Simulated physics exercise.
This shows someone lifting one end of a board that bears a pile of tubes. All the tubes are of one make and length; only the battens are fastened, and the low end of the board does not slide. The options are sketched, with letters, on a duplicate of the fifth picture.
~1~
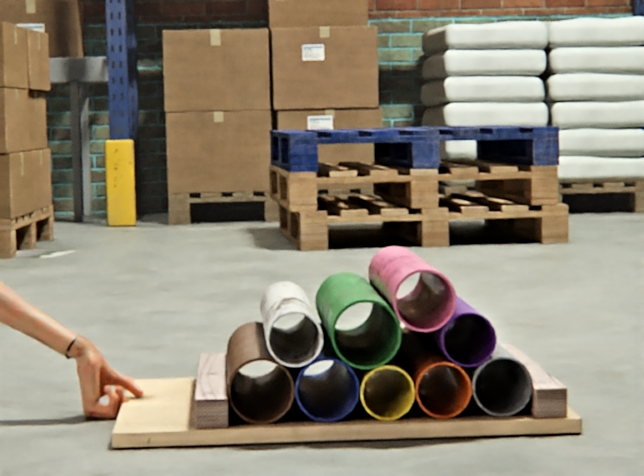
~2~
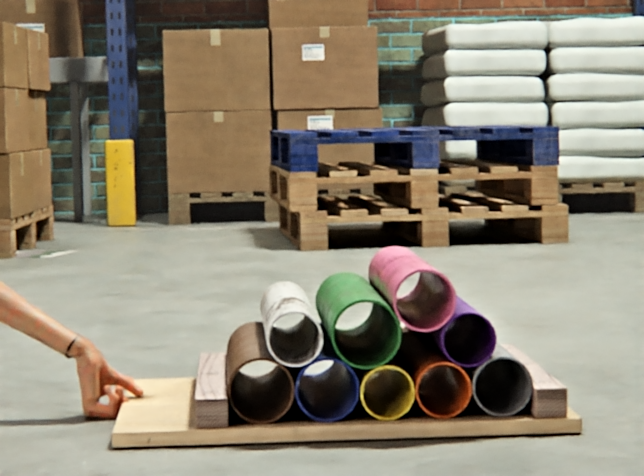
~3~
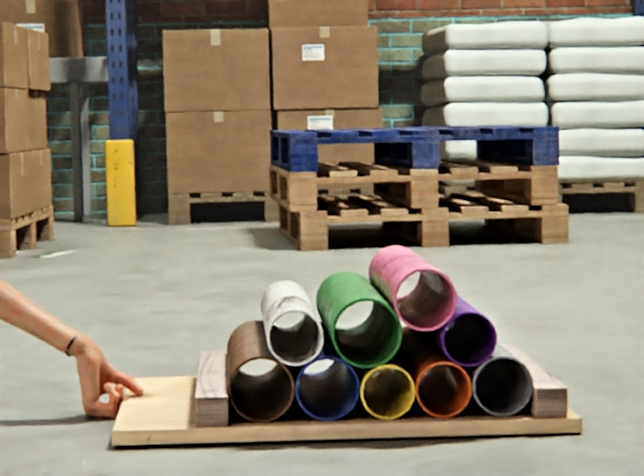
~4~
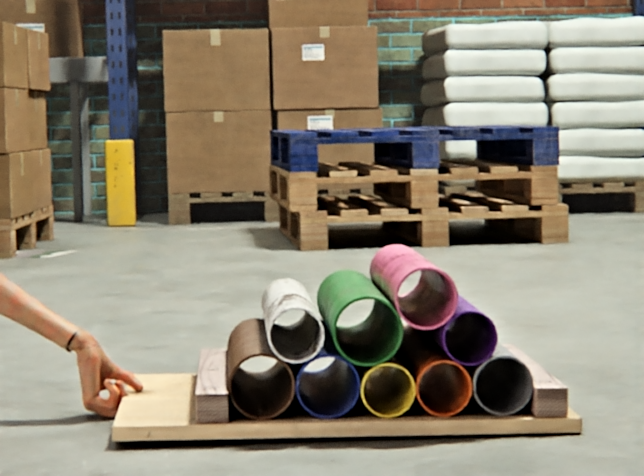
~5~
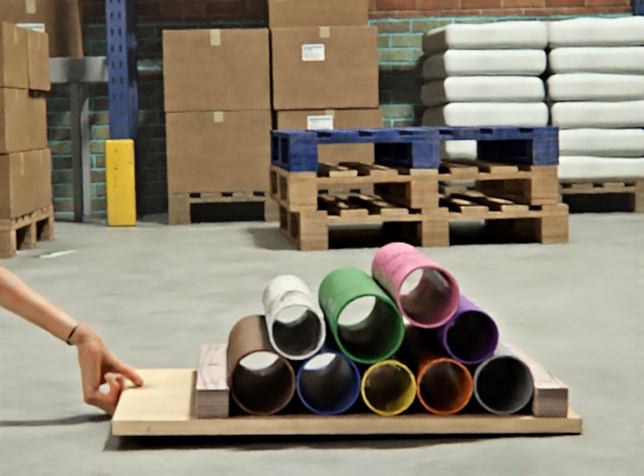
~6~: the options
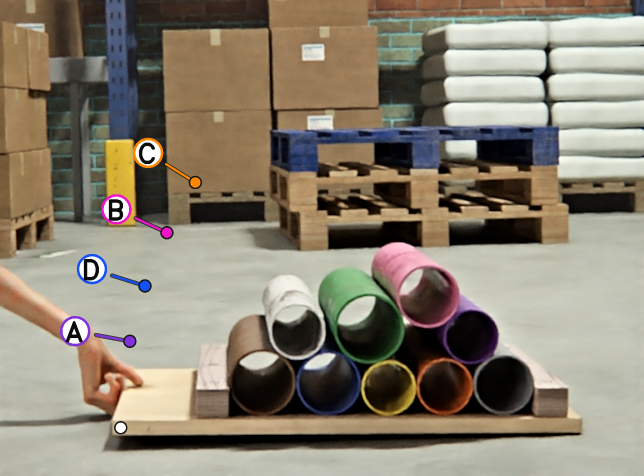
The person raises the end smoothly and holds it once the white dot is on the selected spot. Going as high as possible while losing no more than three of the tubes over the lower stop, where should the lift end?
Lift it to B and no more.
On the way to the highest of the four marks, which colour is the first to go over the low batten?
First is the purple one.
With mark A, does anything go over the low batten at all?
No, at A.
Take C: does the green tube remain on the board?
The green tube: No.
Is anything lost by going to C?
At C: Yes.
On the marked copy, A at (130, 341); B at (167, 233); C at (195, 183); D at (145, 286); the white dot at (121, 428).
Following B. Soon after the start, board at 17°.
Later, board at 26°.
In the end, board at 26°, three over the low batten (purple, green, pink).
As for the rest, A none over the low batten; C four over the low batten (purple, green, white, pink); D none over the low batten.
